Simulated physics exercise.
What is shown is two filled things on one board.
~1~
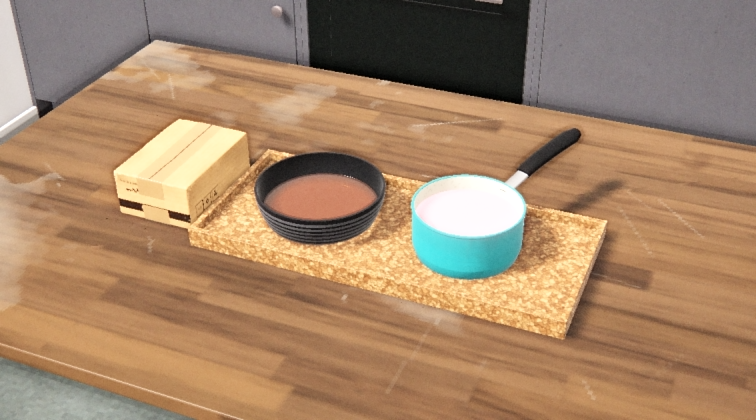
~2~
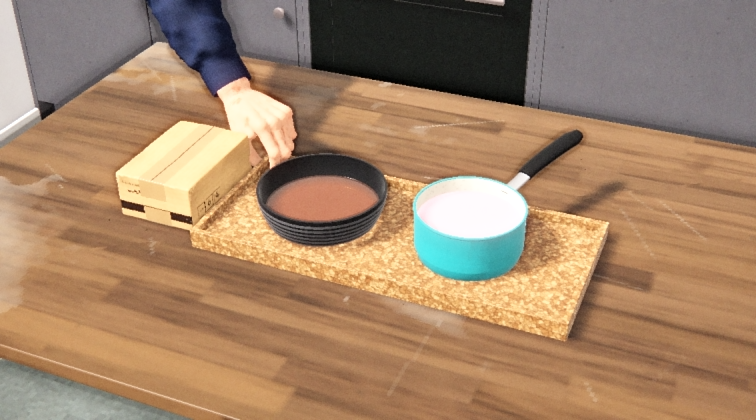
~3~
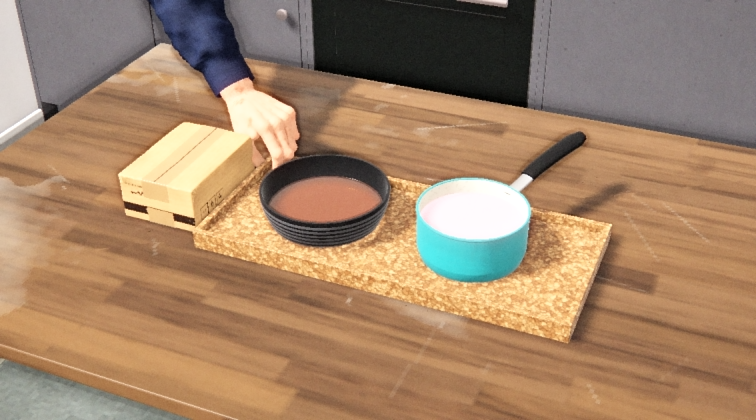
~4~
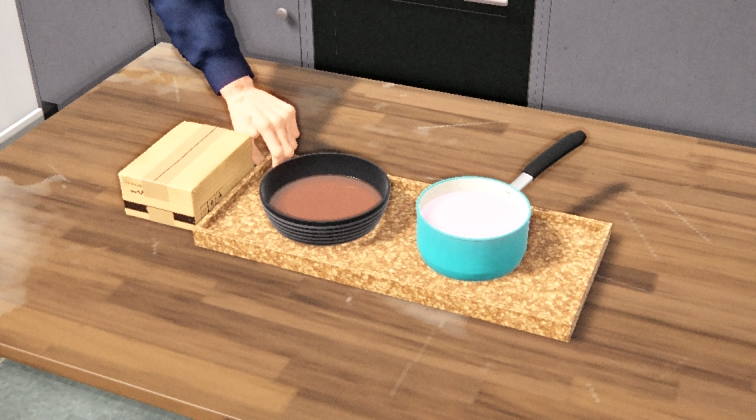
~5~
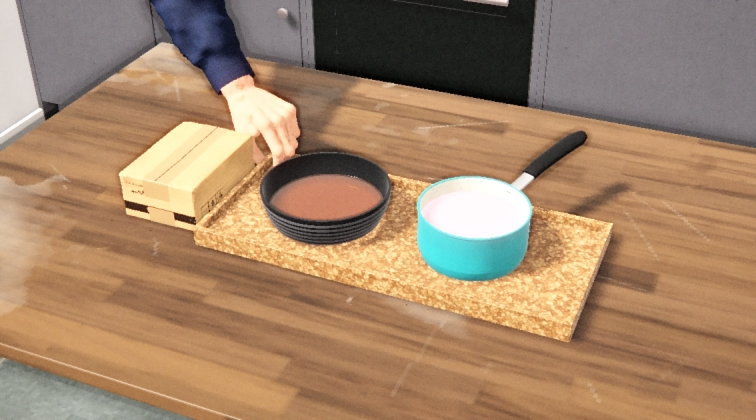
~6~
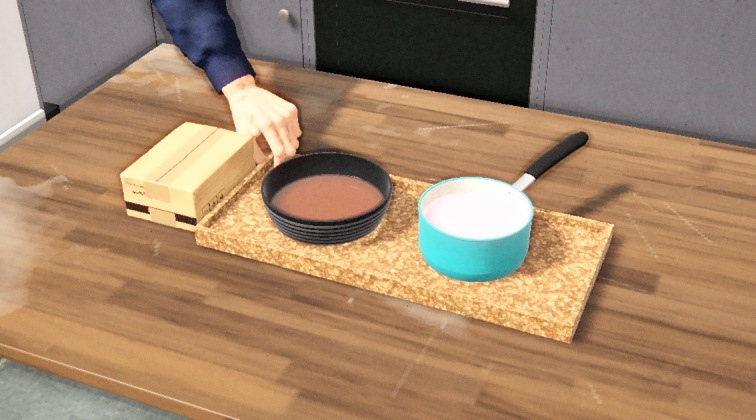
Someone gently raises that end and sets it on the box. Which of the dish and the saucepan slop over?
As I see it, on the left the dish: No liquid leaves, on the right the saucepan: No liquid leaves.
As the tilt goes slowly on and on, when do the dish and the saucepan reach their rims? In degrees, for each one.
About 25° and then about 20°.
A moment on, the board slopes by about 5°; dish, all is still inside; saucepan, all is still inside.
Further on, the board slopes by about 10°; dish, all is still inside; saucepan, all is still inside.
When it is over, the board slopes by about 9°, resting on the box; dish, all is still inside; saucepan, all is still inside.
